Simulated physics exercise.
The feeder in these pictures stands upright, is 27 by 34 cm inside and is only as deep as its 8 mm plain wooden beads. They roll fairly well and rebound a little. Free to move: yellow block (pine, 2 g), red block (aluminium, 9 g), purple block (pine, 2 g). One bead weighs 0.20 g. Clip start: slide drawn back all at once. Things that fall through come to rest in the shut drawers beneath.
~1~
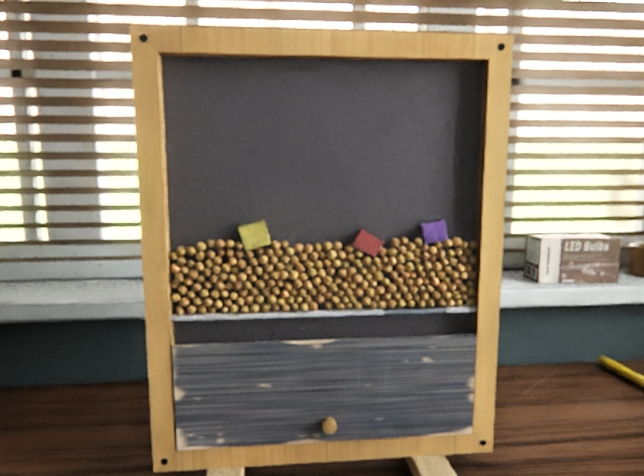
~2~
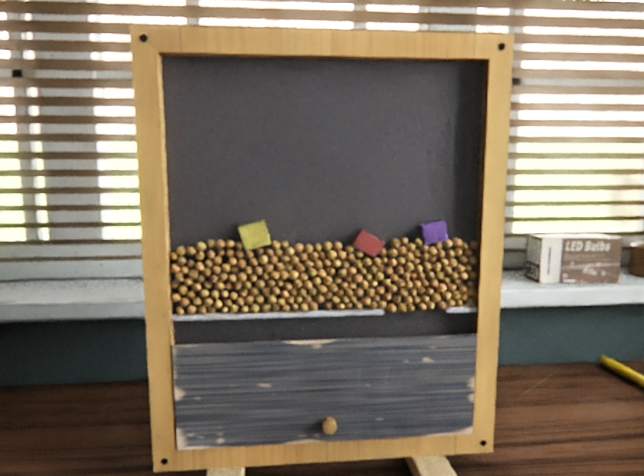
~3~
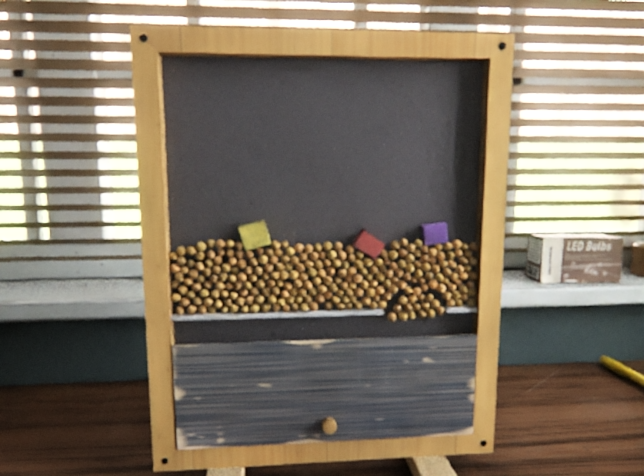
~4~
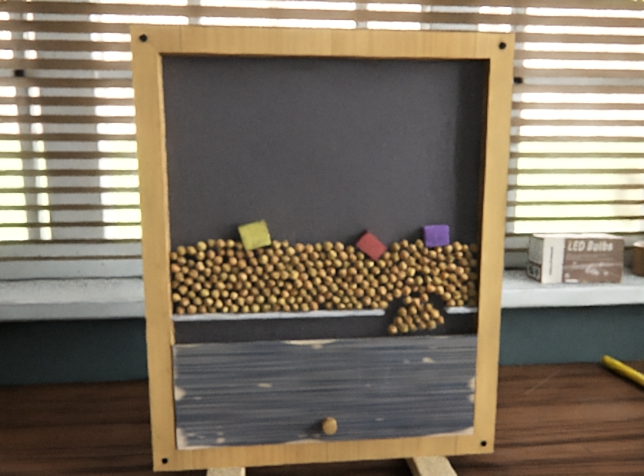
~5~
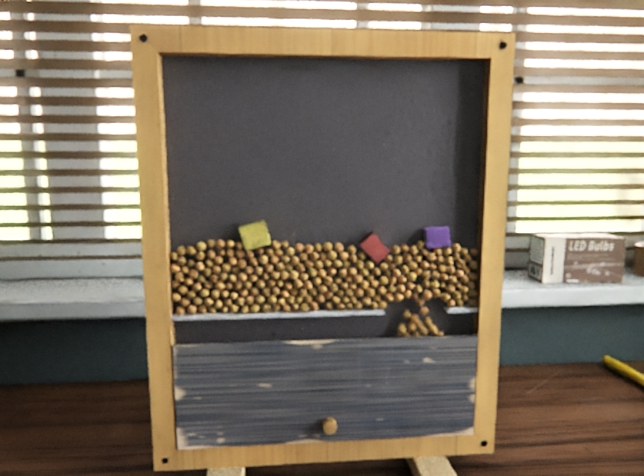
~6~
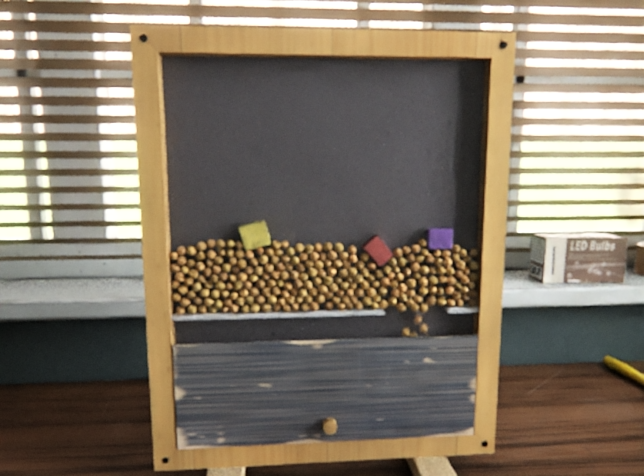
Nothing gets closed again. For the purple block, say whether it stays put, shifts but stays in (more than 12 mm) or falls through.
Dropped.
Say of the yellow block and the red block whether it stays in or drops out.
Yellow: Remains; red: Falls through.
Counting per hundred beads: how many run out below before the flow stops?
Close to 45 in a hundred.
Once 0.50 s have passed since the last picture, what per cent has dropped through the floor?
Around 40 per cent.
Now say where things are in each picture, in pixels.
In the first frame, about 260 beads; load centre (327, 281); yellow block (255, 235) tilted 14°; red block (367, 243) tilted 30°; purple block (433, 232) tilted 11°; slide (378, 311) to (450, 309).
In the second frame, load centre (327, 281); 0 out.
In the third frame, load centre (327, 281); 6 out.
In the fourth frame, load centre (327, 281); 13 out.
In the fifth frame, load centre (328, 281); 18 out.
In the sixth frame, load centre (328, 281); 19 out; yellow block (255, 235) tilted 14°; red block (378, 251) tilted 49°; purple block (439, 239).
Then, 0.15 s later than the last picture, 30 % are out; yellow block moved 0.2 cm tilted 7°; red block below the floor; purple block moved 4.2 cm tilted 57°.
Then, 0.50 s later than the last picture, 40 % are out; yellow block moved 0.2 cm tilted 7°; red block below the floor; purple block below the floor.
Then, 1.20 s later than the last picture, 45 % are out; yellow block moved 0.2 cm tilted 7°; red block below the floor; purple block below the floor.
At rest 1.4 s after the last picture, 45 % are out; yellow block moved 0.2 cm tilted 7°; red block below the floor; purple block below the floor.
